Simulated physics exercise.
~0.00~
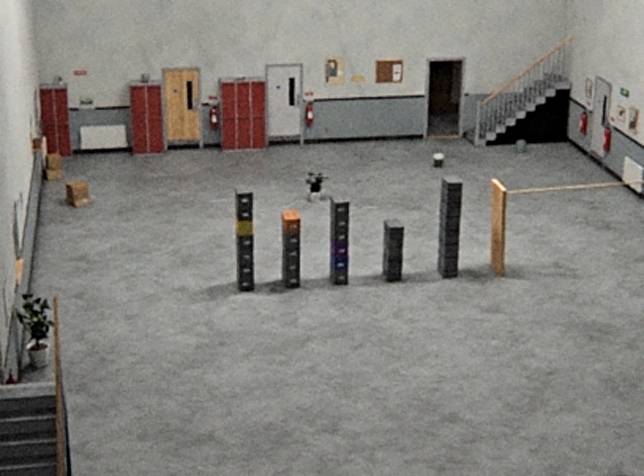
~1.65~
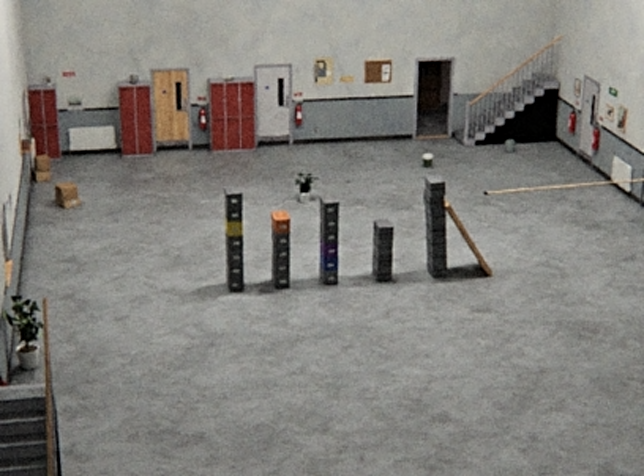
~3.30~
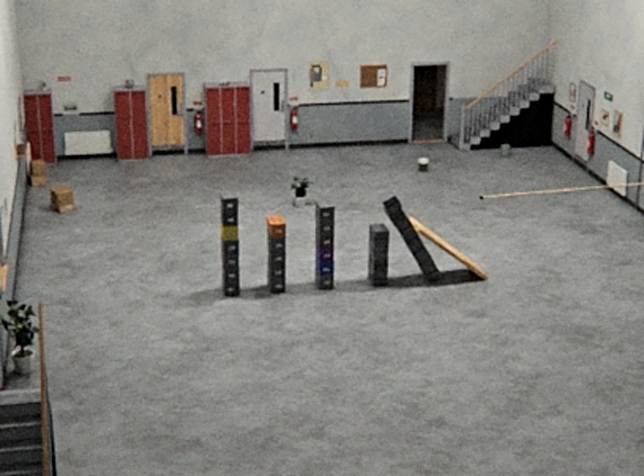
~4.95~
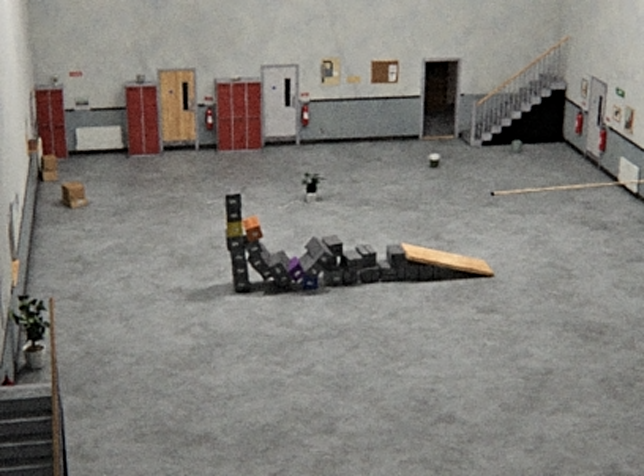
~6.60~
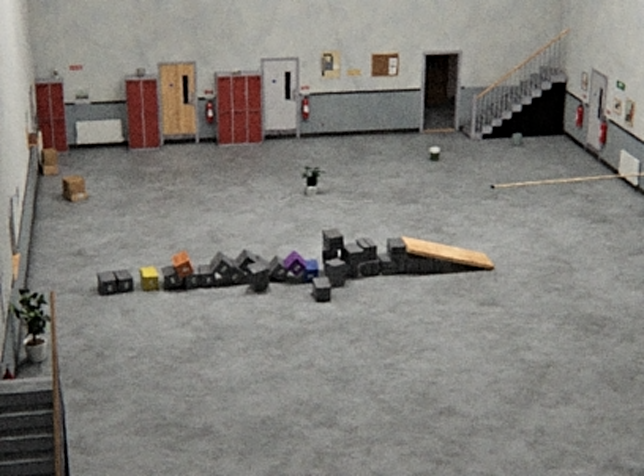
Row of stacked dark totes toppling leftward as an upright board tips into them, ending in a jumbled line across the floor.
